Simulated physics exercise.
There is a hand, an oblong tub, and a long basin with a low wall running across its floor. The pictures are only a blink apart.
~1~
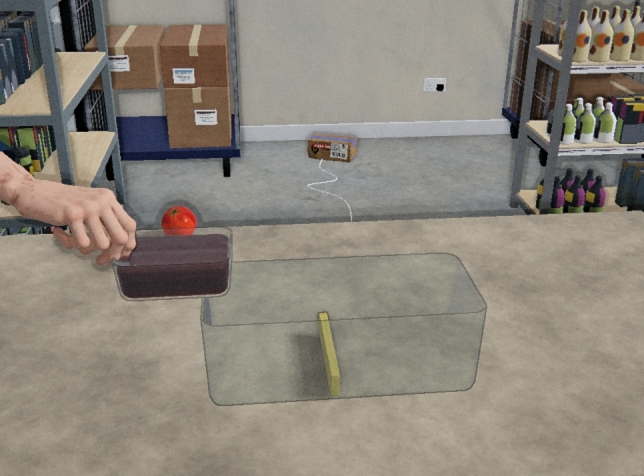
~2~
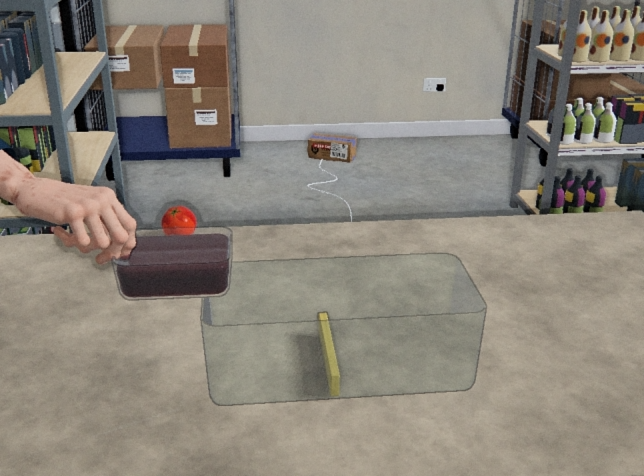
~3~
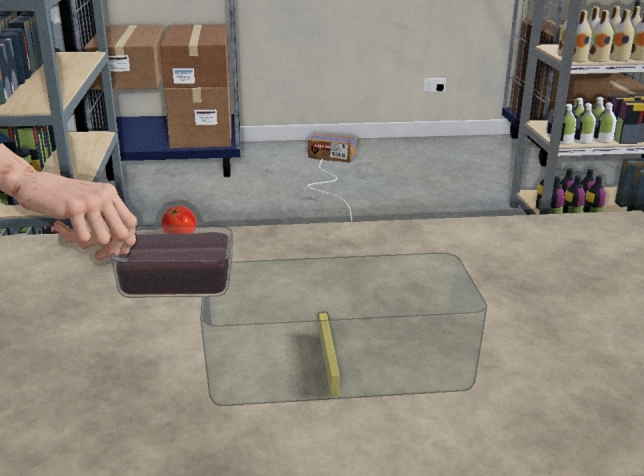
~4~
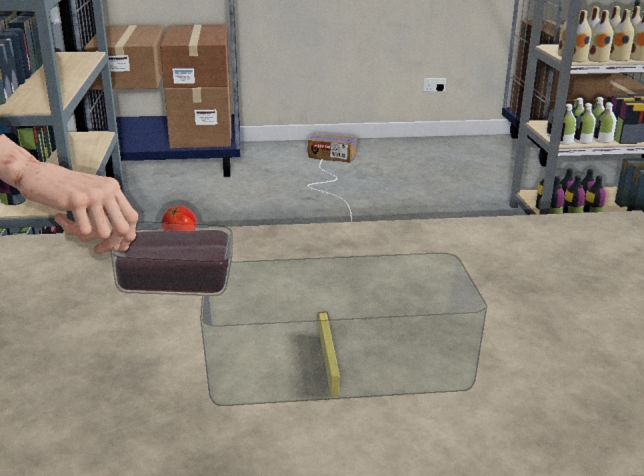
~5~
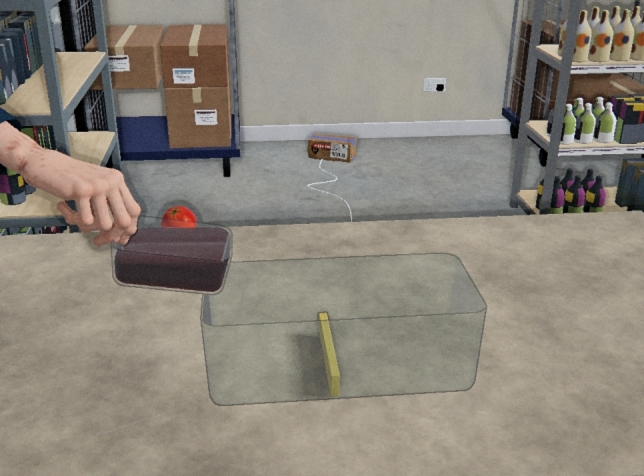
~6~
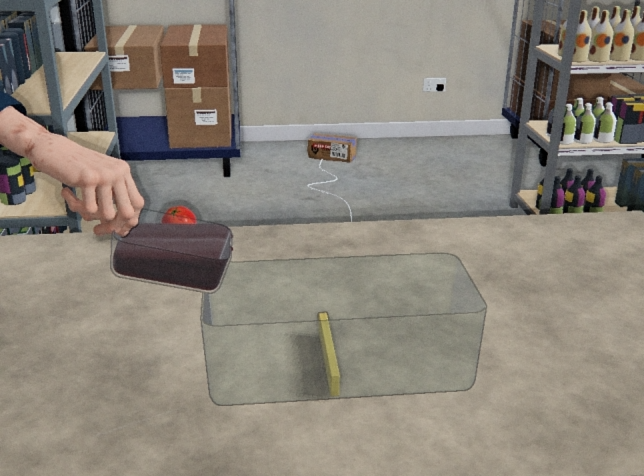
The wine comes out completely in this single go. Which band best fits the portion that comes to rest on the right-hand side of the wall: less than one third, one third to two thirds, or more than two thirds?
Fails to reach a third.
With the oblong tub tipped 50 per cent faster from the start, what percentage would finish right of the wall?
About 20 %.
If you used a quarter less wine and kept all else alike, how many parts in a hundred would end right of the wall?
It should come out close to 10 per cent.
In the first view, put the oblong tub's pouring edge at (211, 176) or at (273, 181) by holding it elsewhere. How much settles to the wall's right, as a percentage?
It works out to around 15 % and then around 80 %.
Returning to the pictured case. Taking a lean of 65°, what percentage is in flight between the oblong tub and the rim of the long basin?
Around 35 %.
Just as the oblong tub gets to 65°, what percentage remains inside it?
Some 25 per cent has not yet come out.
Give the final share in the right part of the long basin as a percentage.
It comes to some 10 per cent.
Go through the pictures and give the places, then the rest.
In the first picture, it leans 0°; its right rim is at (231, 245); the wine meets the walls at (120, 252) and (230, 247); the long basin's rim runs from (204, 294) to (471, 281); the wall's top is at (329, 343).
In the second picture, it leans 1°; its right rim is at (231, 245); the wine meets the walls at (120, 252) and (229, 247).
In the third picture, it leans 3°; its right rim is at (231, 245); the wine meets the walls at (120, 250) and (230, 246).
In the fourth picture, it leans 6°; its right rim is at (231, 245); the wine meets the walls at (119, 247) and (230, 243).
In the fifth picture, it leans 10°; its right rim is at (231, 245); the wine meets the walls at (118, 243) and (230, 241).
In the sixth picture, it leans 15°; its right rim is at (231, 245); the wine meets the walls at (117, 237) and (231, 240); 3 per cent is over the edge.
A moment on, the oblong tub is tipped part way and 24 per cent is still to pour, 42 is left of the wall and 1 right of it.
Next, the oblong tub is tipped on its side and 4 per cent is still to pour, 87 is left of the wall and 5 right of it.
Then the oblong tub is tipped right over and 0 per cent is still to pour, 88 is left of the wall and 11 right of it.
Later the oblong tub is tipped right over and 0 per cent is still to pour, 88 is left of the wall and 11 right of it.
At rest 88 per cent lies left of the wall, 11 right of it and 0 outside.
